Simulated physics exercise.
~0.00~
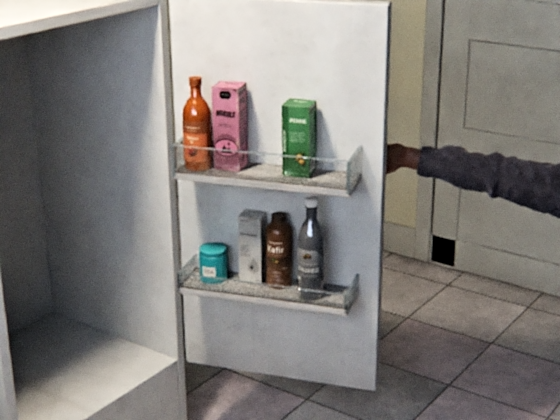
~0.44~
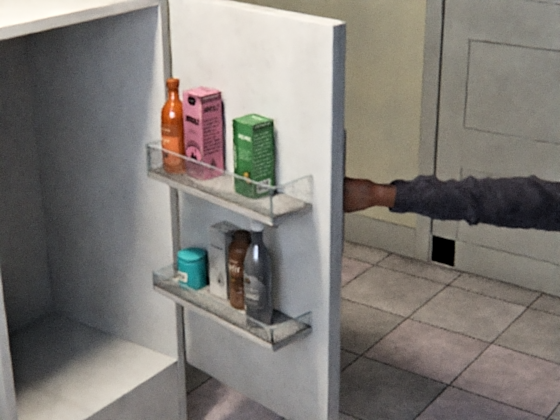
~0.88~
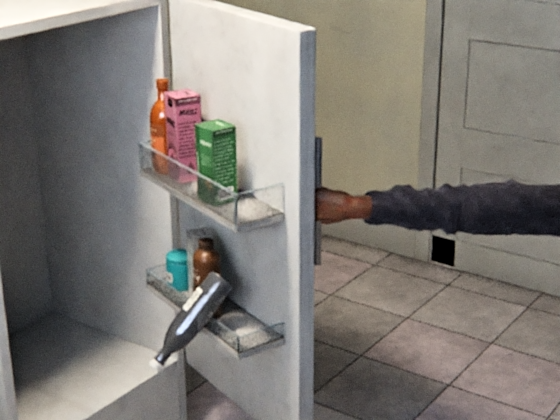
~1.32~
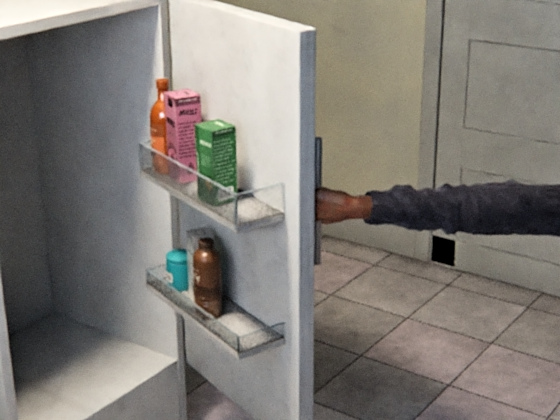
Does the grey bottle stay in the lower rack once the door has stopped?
No, the grey bottle tips out over the front of the lower rack and is gone from it at the end, while the pink carton stays upright in the upper rack.
